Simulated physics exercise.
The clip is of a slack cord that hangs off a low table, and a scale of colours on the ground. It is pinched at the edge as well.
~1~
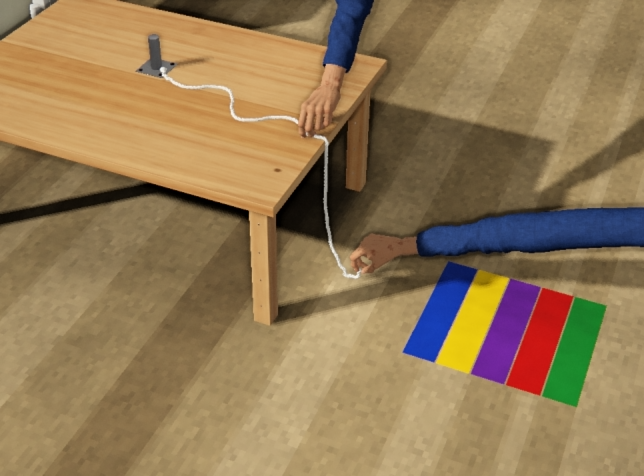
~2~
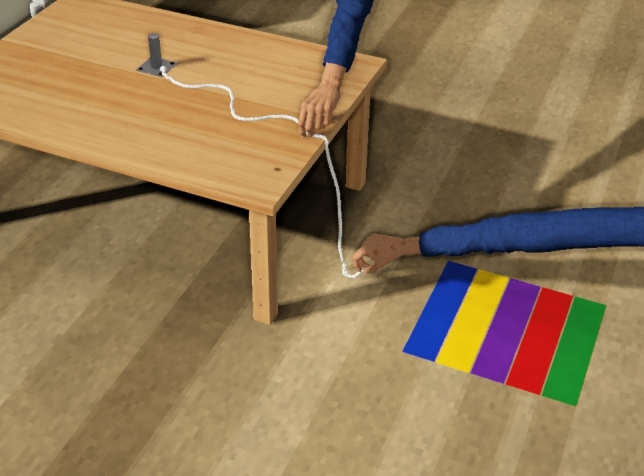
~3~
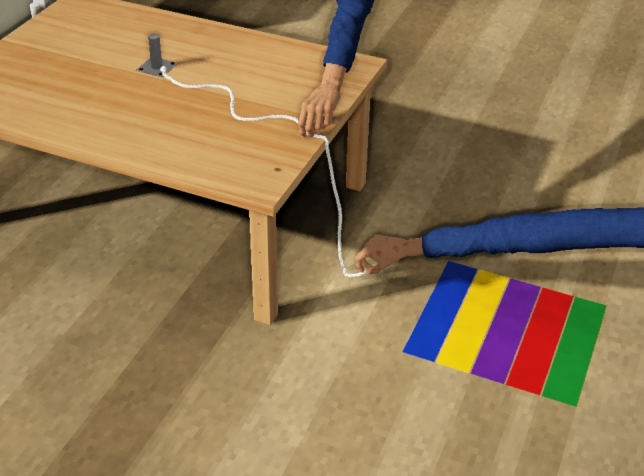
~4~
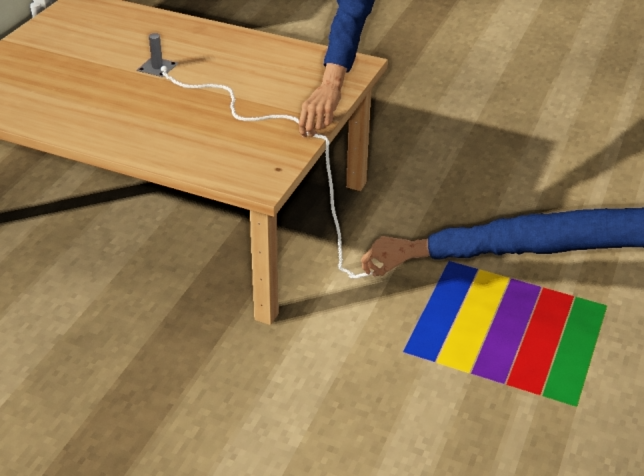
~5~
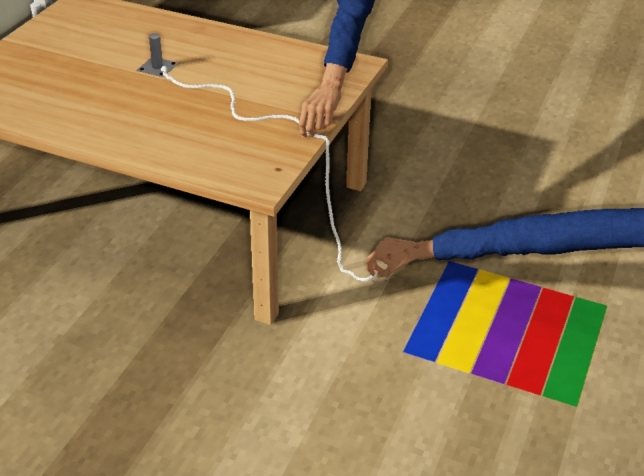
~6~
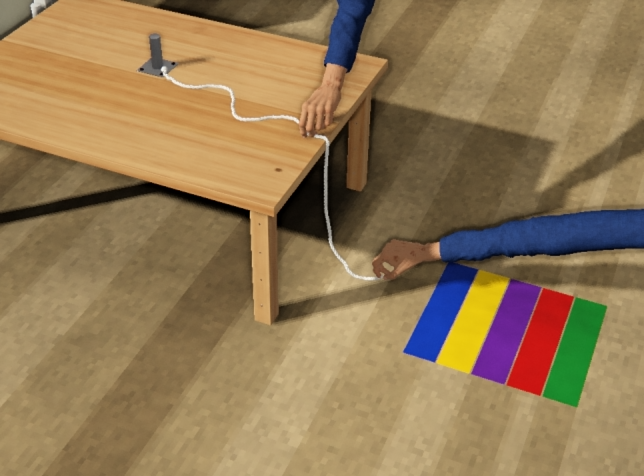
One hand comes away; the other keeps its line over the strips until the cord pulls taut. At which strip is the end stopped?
The purple one.
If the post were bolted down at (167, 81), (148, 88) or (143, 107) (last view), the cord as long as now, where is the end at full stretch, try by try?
Try by try, around (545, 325), (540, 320) and (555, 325).
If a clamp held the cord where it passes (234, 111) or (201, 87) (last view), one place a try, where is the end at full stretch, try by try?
The places are (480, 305) and (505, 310).
Soon after, end near (452, 296); over blue.
After that, end near (493, 308); over yellow.
At the stop, end near (517, 315); over purple. It halts on the purple strip.
